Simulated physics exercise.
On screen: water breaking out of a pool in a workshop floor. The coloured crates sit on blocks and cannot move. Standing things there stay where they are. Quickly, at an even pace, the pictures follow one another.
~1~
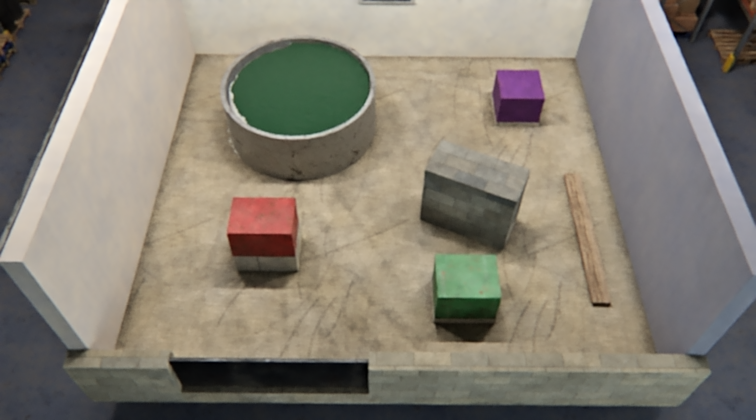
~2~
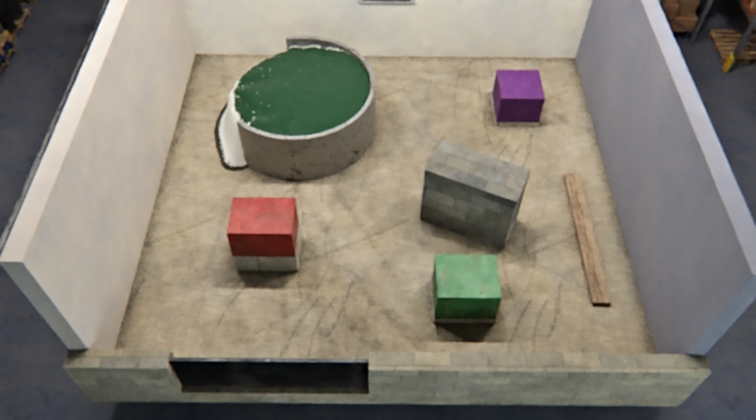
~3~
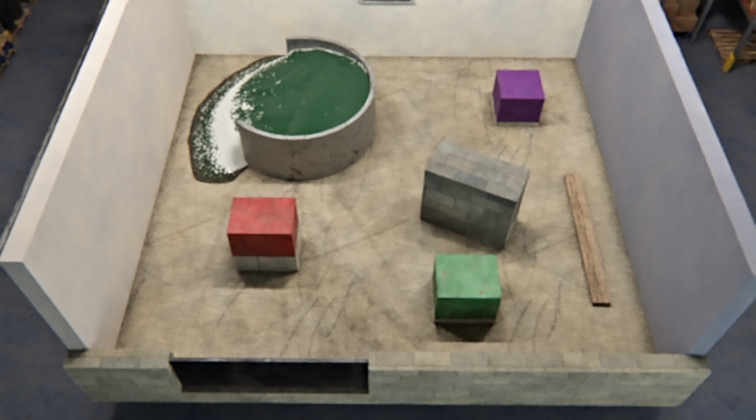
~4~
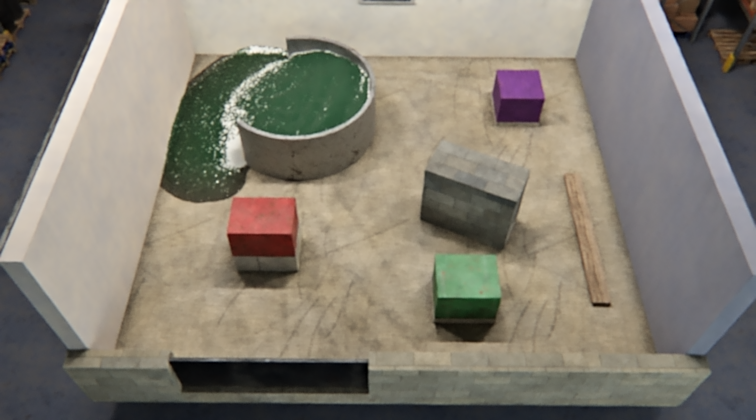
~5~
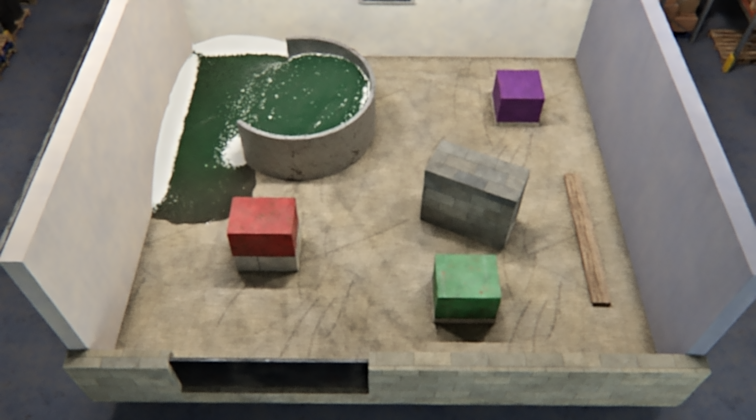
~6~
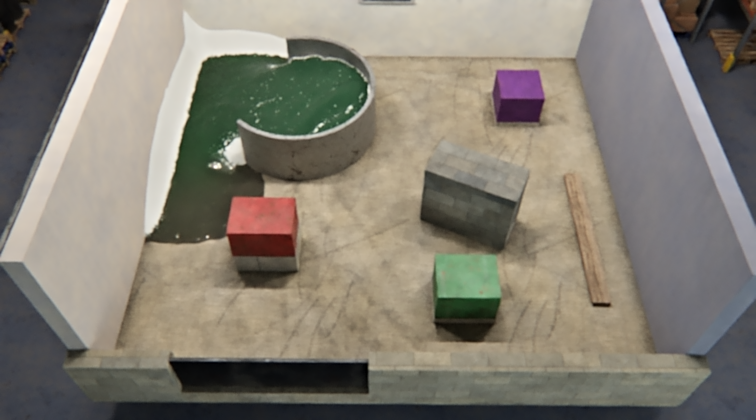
In a walled workshop floor area with colored blocks and a plank, green water sits in a round pool, then breaks out through its left side and spreads along the left wall toward the red block.
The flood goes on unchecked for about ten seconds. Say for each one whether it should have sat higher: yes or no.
Purple crate - yes; red crate - no; green crate - yes.
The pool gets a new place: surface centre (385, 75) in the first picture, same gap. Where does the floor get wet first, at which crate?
Answer: The red-painted one.
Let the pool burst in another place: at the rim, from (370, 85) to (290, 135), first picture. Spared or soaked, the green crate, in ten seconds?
Note: Green is caught.
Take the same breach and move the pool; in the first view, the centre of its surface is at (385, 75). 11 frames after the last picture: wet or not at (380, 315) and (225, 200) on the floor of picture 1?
The first spot is not reached, while the second is wetted.
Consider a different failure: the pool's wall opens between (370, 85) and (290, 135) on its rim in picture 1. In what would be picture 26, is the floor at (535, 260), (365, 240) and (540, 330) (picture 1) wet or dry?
In order: Swamped, swamped, swamped.
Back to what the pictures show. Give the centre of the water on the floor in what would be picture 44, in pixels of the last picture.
Near (339, 179) in the last view.
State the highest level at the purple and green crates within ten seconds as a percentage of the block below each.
The first reaches around 210 in a hundred, the second around 140.
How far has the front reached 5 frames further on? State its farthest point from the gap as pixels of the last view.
By then the tip should be at about (109, 374).
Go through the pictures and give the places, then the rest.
In the first frame, still water in the pool at (299, 88).
In the second frame, the front is at a hidden place, out from the gap at (238, 102).
In the third frame, the front is at a hidden place, out from the gap at (238, 103).
In the fourth frame, water pours out at (238, 105) and has run to (188, 196).
In the fifth frame, water pours out at (239, 106) and has run to (153, 214).
In the sixth frame, water pours out at (239, 107) and has run to (147, 236).
A moment on, water covers 25 % of the floor; the purple crate not reached, the red crate water round its plinth, the green crate not reached.
Next, water covers 35 % of the floor; the purple crate not reached, the red crate water round its plinth, the green crate not reached.
Then, water covers 65 % of the floor; the purple crate water round its plinth, the red crate water round its plinth, the green crate water round its plinth.
Later, water covers 95 % of the floor; the purple crate water round its plinth, the red crate water round its plinth, the green crate water round its plinth.
In the end, water covers 100 % of the floor; the purple crate was topped, the red crate stayed above the water, the green crate was topped.
